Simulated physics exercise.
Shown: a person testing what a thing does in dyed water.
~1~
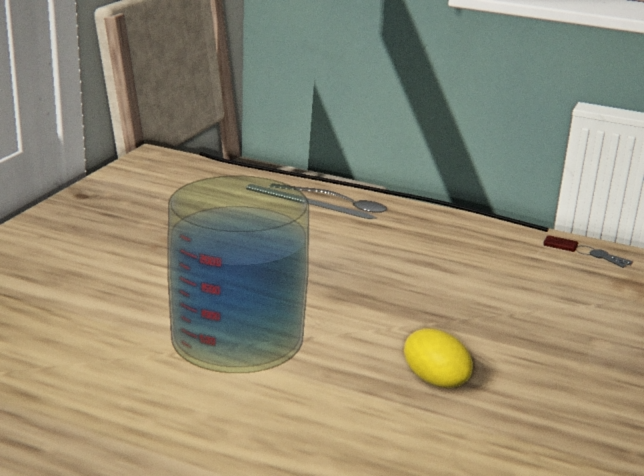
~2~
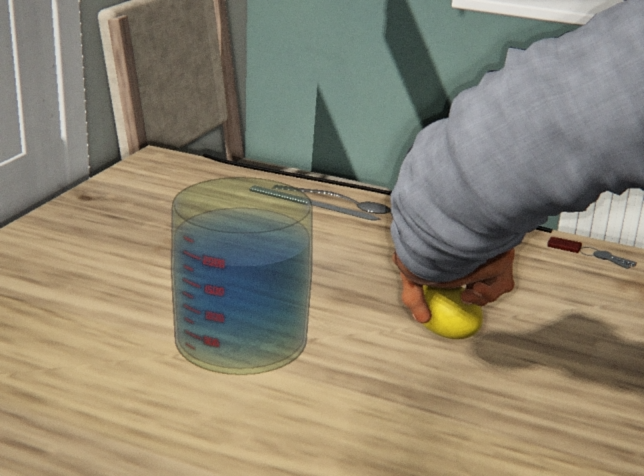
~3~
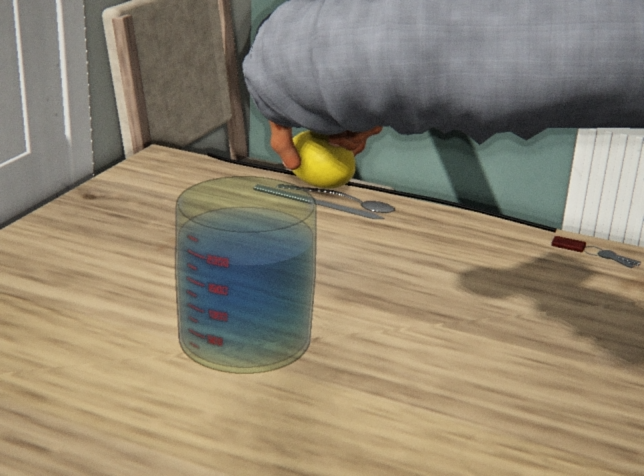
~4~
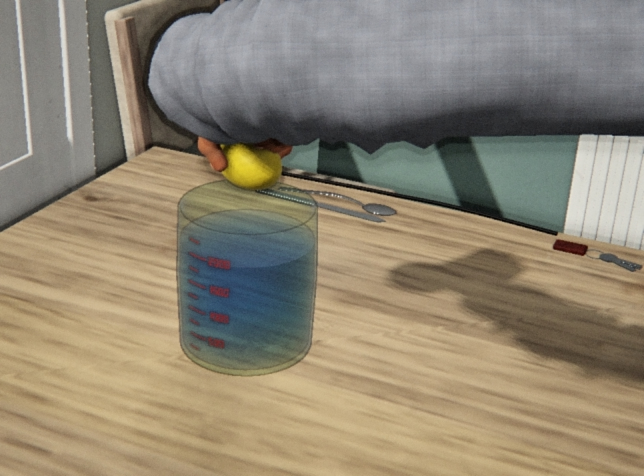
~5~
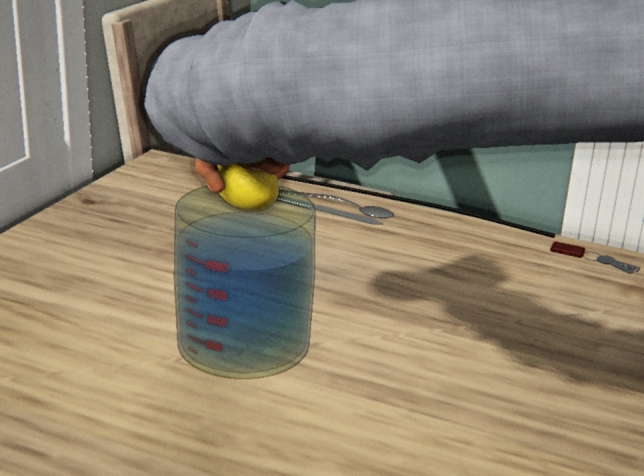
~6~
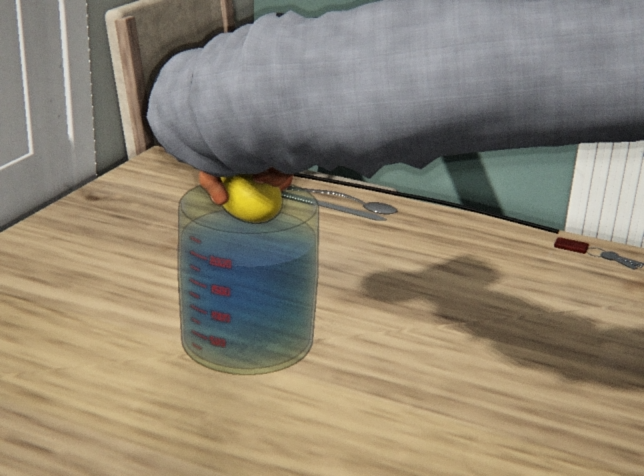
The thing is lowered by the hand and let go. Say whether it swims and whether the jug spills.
In the end it remains up, and the jug contains it all.
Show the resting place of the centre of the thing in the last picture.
The centre settles at roughly (249, 244) in the last view.
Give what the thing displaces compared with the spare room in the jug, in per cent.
I'd say somewhere close to 20 percent.
Next, the lemon enters the dyed water; the jug is about three quarters full.
After that, the lemon comes up again; the jug is about three quarters full.
Finally, the lemon rides on the surface; the jug is about three quarters full; the top is dry.
